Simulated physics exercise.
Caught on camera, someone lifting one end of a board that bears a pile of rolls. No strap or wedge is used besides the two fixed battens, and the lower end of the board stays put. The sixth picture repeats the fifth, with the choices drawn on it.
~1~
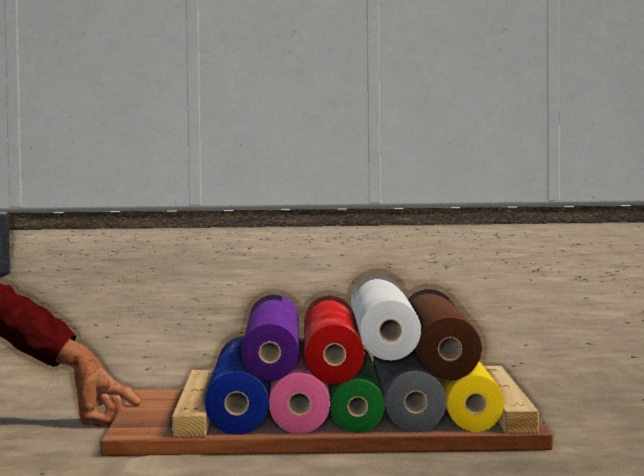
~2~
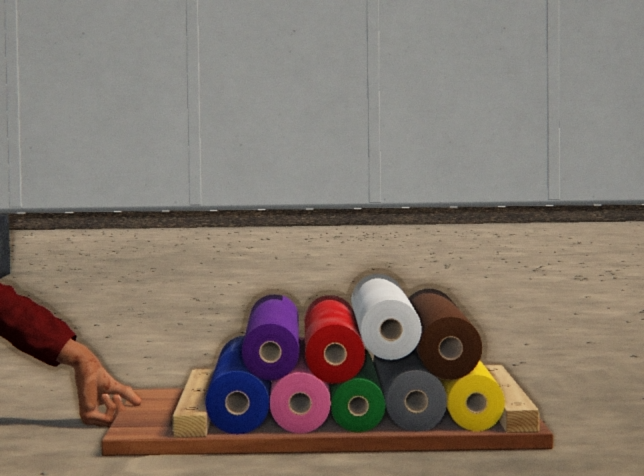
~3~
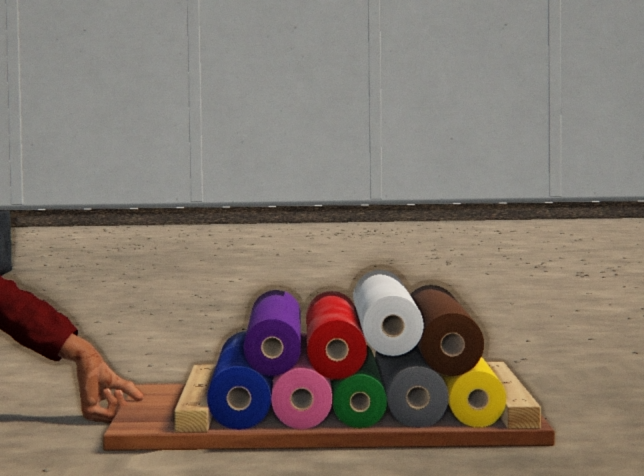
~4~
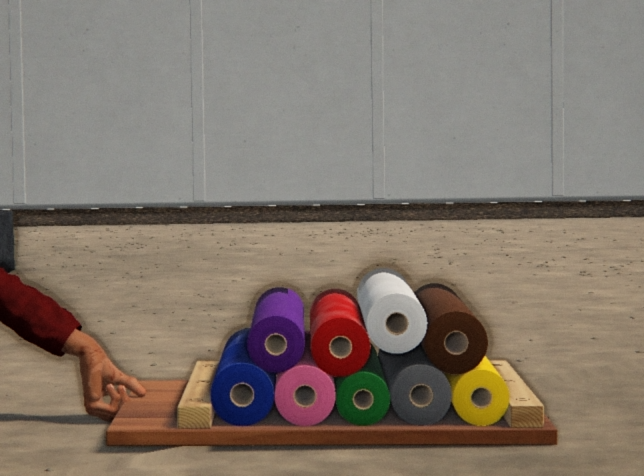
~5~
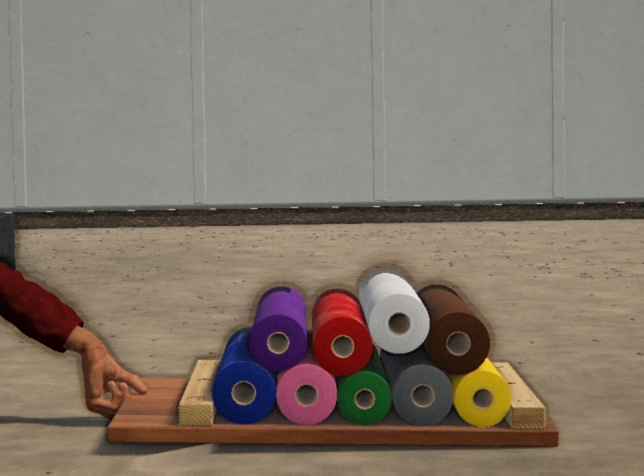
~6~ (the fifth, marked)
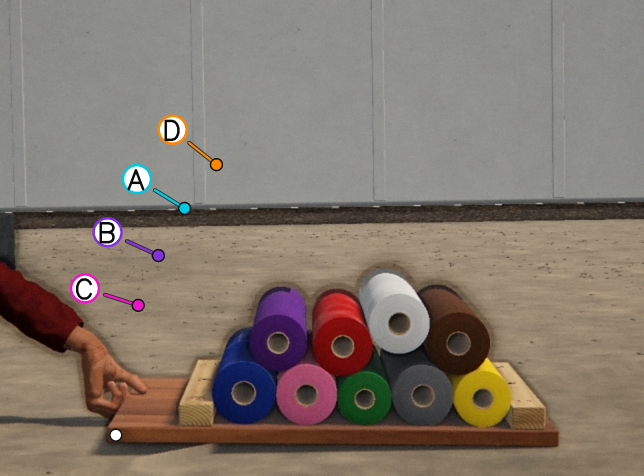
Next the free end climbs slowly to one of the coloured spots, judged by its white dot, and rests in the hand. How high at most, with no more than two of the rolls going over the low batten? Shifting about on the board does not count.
It can be raised to C.
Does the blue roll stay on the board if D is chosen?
Yes.
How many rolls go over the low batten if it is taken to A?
It comes to four.
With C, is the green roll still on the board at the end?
Yes.
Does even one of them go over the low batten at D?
Yes, at D.
On the marked copy, A at (185, 208); B at (158, 255); C at (138, 305); D at (216, 165); the white dot at (116, 435).
Taking C. A third of the way, board at 14°.
Two thirds of the way, board at 19°.
When it is over, board at 19°, one over the low batten (brown).
As for the rest, A four over the low batten (red, brown, white, purple); B three over the low batten (red, brown, white); D four over the low batten (red, brown, white, purple).
